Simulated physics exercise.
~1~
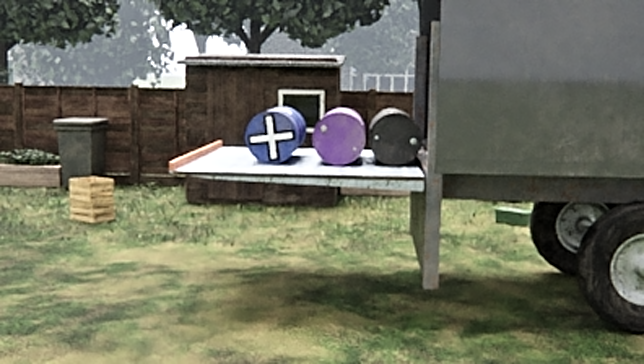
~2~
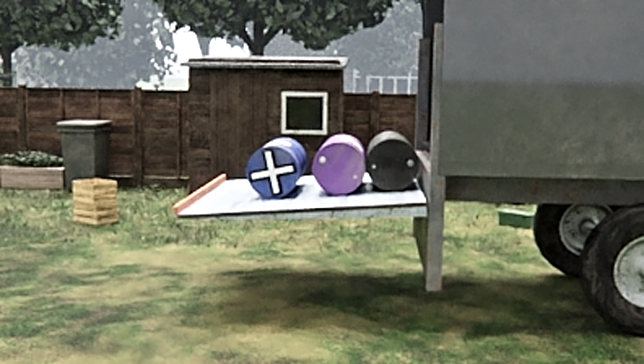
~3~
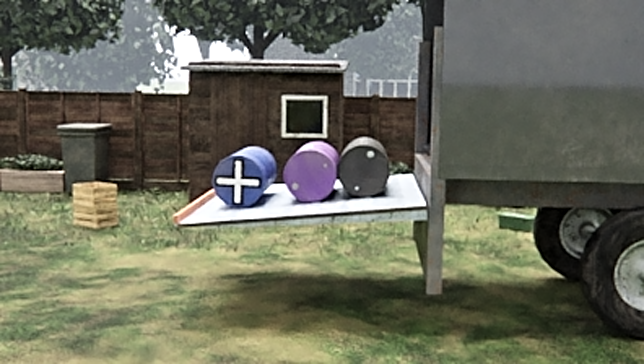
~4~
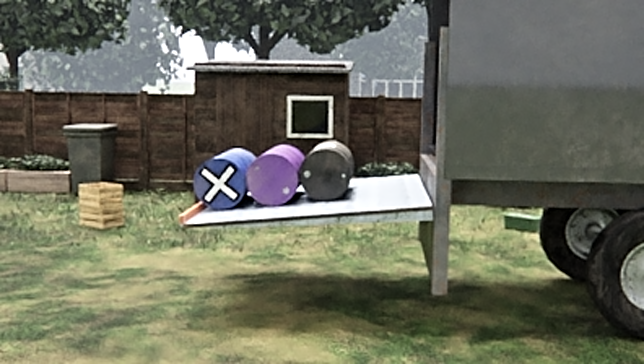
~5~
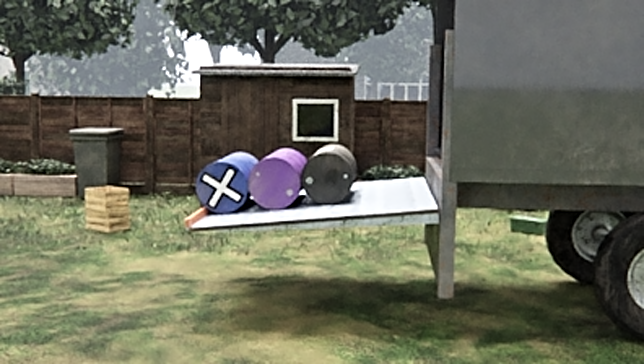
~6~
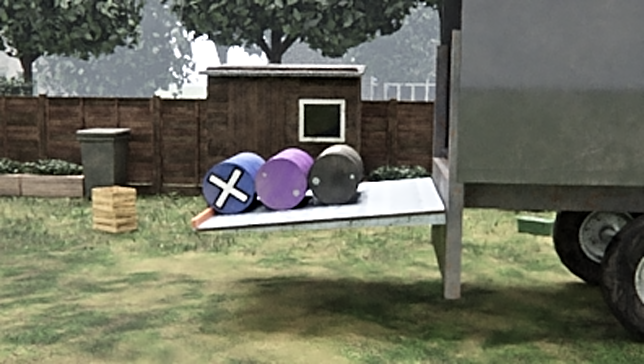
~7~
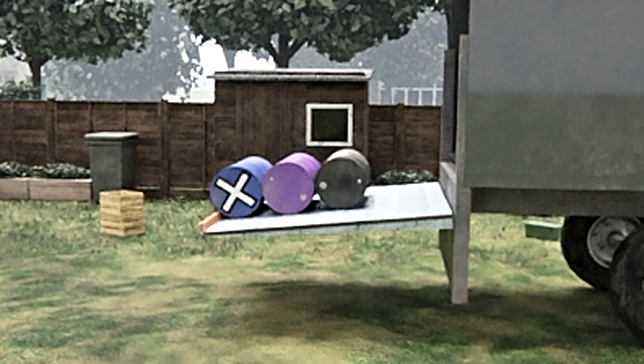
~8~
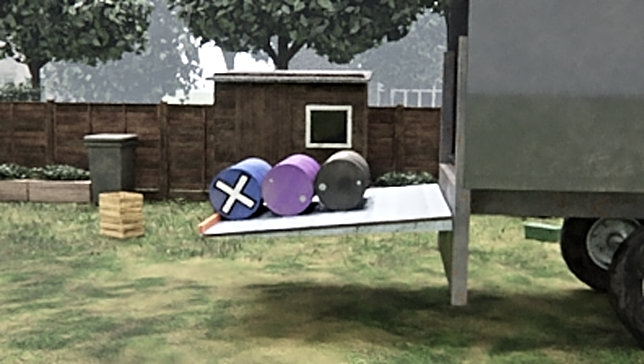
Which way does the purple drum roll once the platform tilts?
The purple drum rolls to the left, toward the outer end of the platform.
